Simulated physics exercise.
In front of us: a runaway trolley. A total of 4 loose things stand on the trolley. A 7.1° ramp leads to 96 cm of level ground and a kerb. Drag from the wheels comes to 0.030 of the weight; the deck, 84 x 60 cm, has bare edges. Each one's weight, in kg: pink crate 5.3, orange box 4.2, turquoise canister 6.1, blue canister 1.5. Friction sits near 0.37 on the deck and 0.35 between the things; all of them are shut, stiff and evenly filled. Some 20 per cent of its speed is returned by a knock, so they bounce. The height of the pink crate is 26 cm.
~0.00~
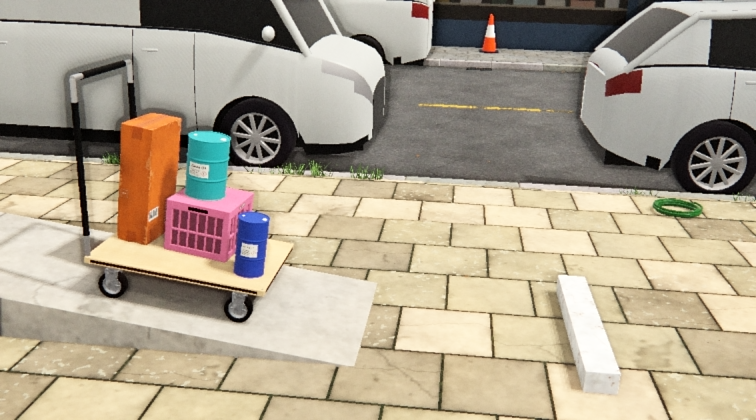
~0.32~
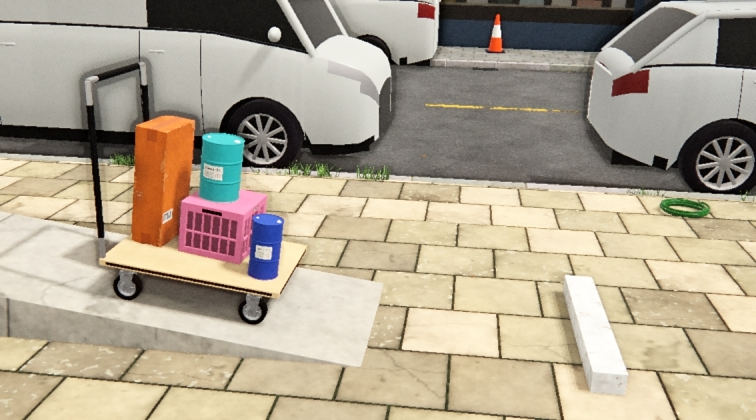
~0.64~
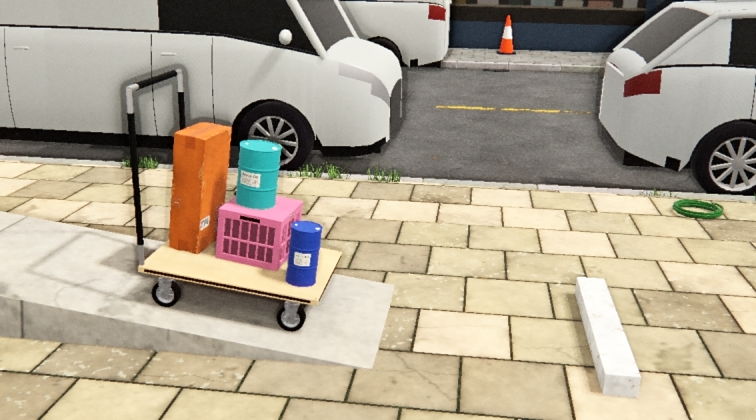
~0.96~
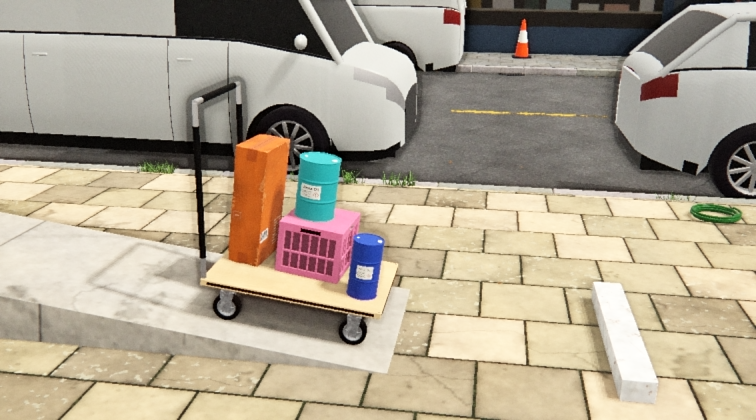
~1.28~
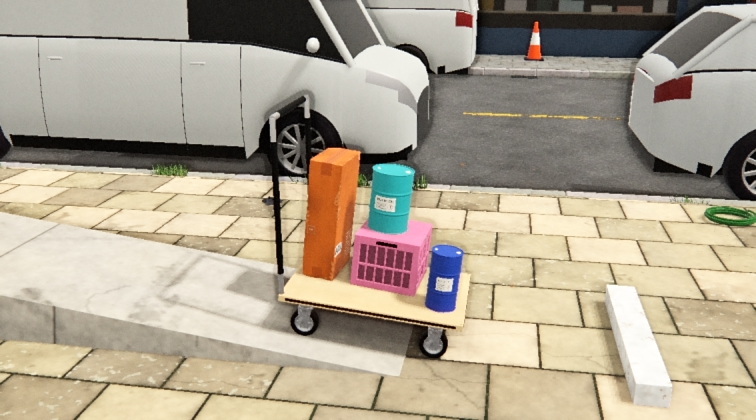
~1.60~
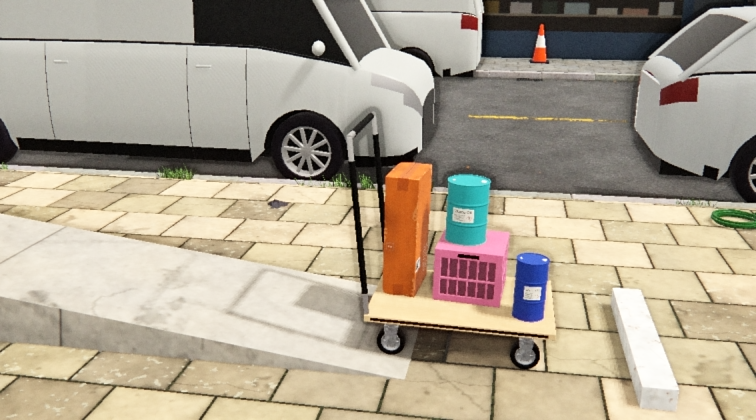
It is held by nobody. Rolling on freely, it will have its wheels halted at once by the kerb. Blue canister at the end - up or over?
My bet: It loses its posture.
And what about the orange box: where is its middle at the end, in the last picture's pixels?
It ends up at about (528, 237).
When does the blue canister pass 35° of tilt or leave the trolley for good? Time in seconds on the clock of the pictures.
Answer: Near 2.1 s.
By 2.00 s, trolley at the kerb; blue canister 5 cm from its spot near (633, 295); orange box 5 cm from its spot; turquoise canister 5 cm from its spot.
By 2.10 s, trolley at the kerb; blue canister 11 cm from its spot near (649, 296); orange box rocked 9° off its seat; turquoise canister 12 cm from its spot.
By 2.30 s, trolley at the kerb; blue canister now off the trolley; orange box rocked 21° off its seat; turquoise canister 18 cm from its spot.
When it is over (2.8 s), off the trolley and tipped over, blue canister; not toppled but over 10 cm from the start, pink crate, orange box and turquoise canister. End places, in pixels of the last picture, blue canister near (698, 345).
